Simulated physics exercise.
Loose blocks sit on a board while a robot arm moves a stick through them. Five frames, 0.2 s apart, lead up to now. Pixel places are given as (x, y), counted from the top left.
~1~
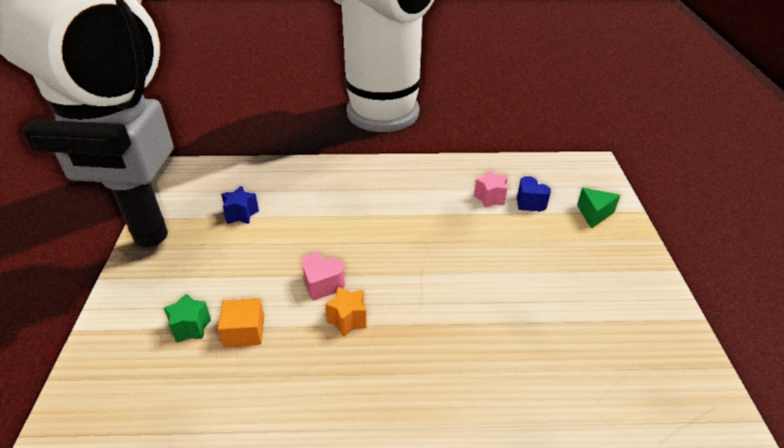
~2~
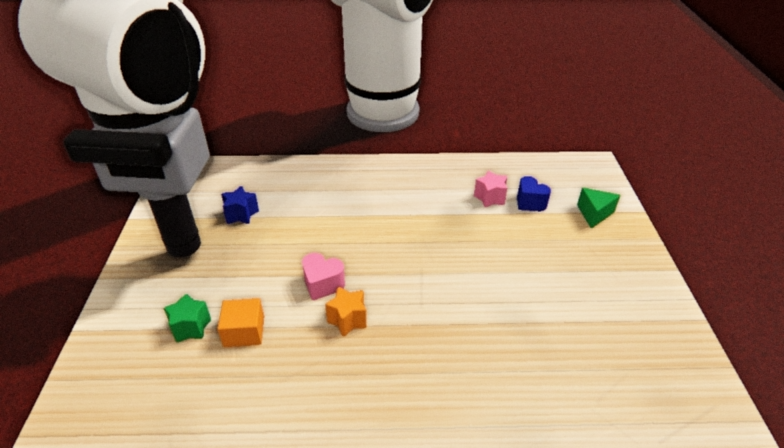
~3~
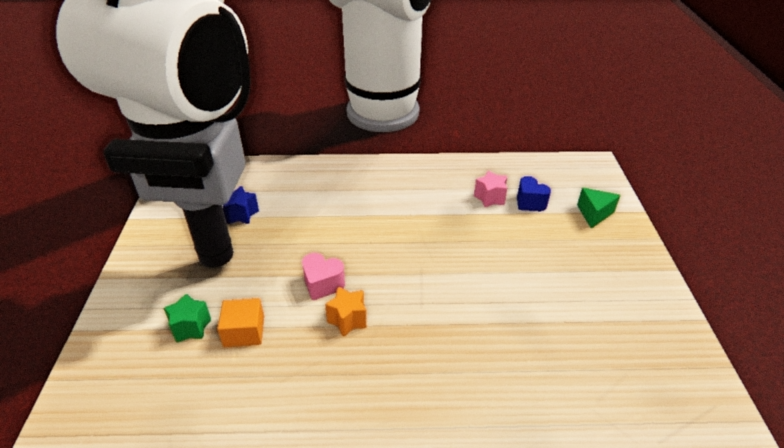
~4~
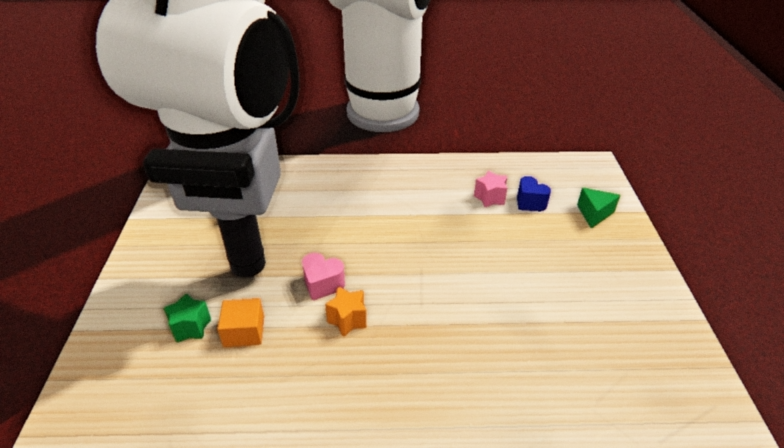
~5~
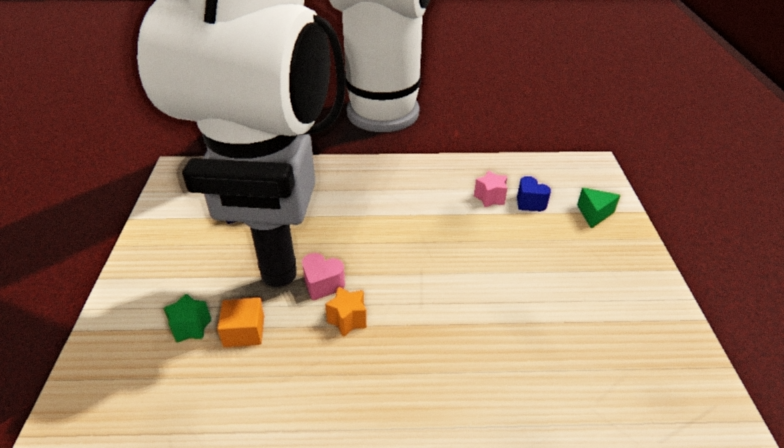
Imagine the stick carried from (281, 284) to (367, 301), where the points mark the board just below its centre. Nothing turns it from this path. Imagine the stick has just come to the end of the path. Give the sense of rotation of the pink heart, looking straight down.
It swings round anticlockwise.
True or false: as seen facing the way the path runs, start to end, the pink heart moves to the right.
False
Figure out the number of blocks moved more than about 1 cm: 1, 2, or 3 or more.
In total, two blocks get moved by over 1 cm.
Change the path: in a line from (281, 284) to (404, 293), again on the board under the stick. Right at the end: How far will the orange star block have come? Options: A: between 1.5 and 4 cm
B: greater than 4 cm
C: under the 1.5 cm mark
Correct choice: C.
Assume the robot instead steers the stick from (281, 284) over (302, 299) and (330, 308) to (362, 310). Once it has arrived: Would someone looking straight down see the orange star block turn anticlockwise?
No, that is not what happens.
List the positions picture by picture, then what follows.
The first picture shows lower end of the stick (151, 237), tops of blocks, orange square (239, 313), pink heart (321, 266), orange star block (347, 301).
The second picture shows stick (184, 247), blocks as before.
The third picture shows stick (217, 257), blocks as before.
The fourth picture shows stick (248, 266), blocks as before.
The fifth picture shows stick (279, 275), orange square (239, 313), pink heart (321, 266), orange star block (347, 301).
On the path given first. Halfway along, stick (323, 284); pink heart (356, 267).
At the end, stick (367, 292); orange square not moved; pink heart (389, 263), turned 30° anticlockwise; orange star block (361, 309), turned 65° clockwise.
